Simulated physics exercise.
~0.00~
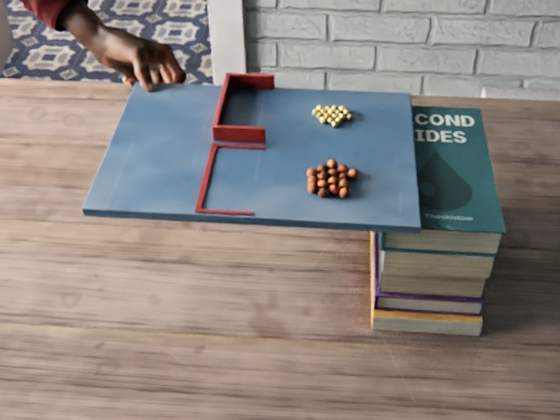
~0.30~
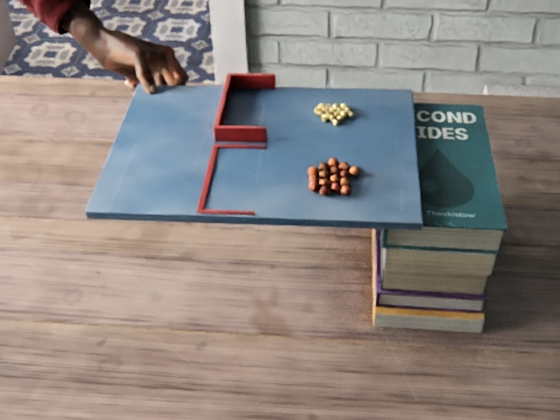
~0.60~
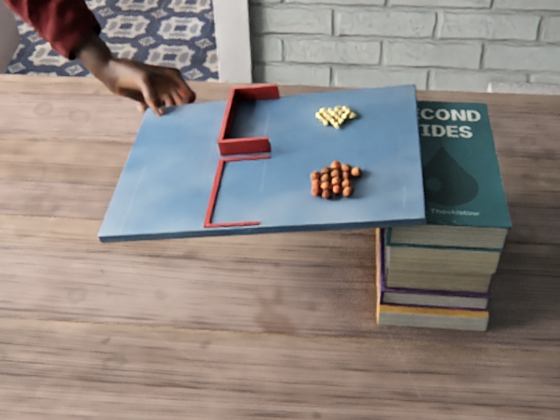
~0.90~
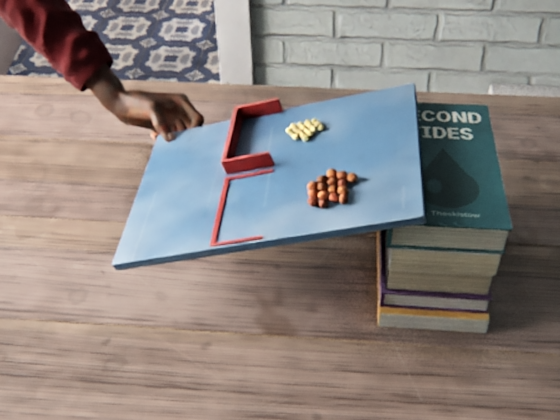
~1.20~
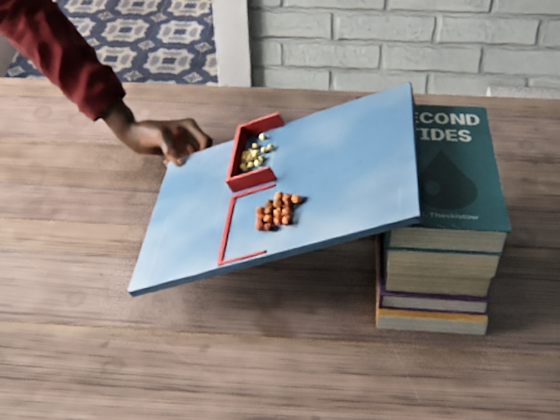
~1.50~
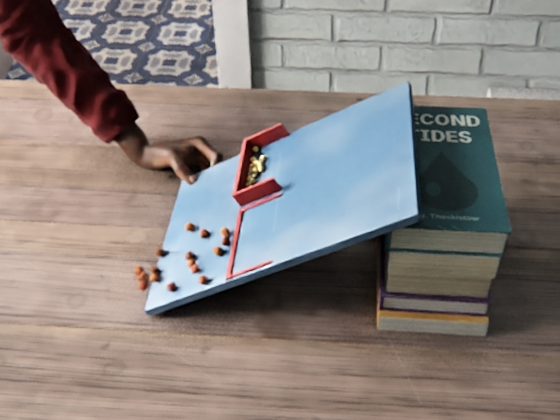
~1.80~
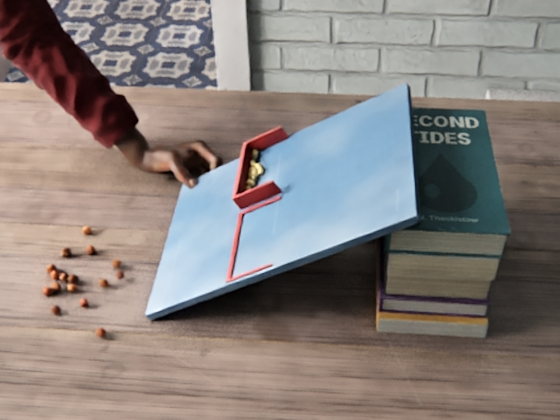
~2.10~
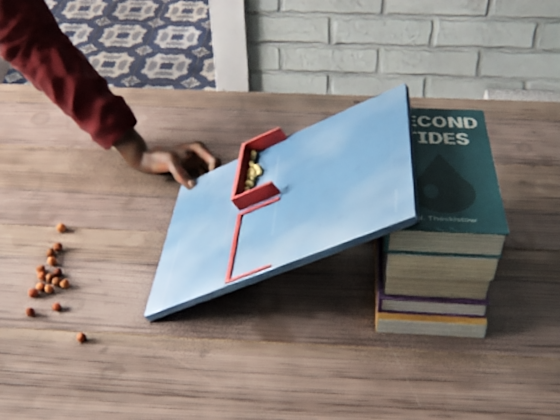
On a wooden table, a hand tilts a blue board; brown balls roll off, yellow pieces stay.
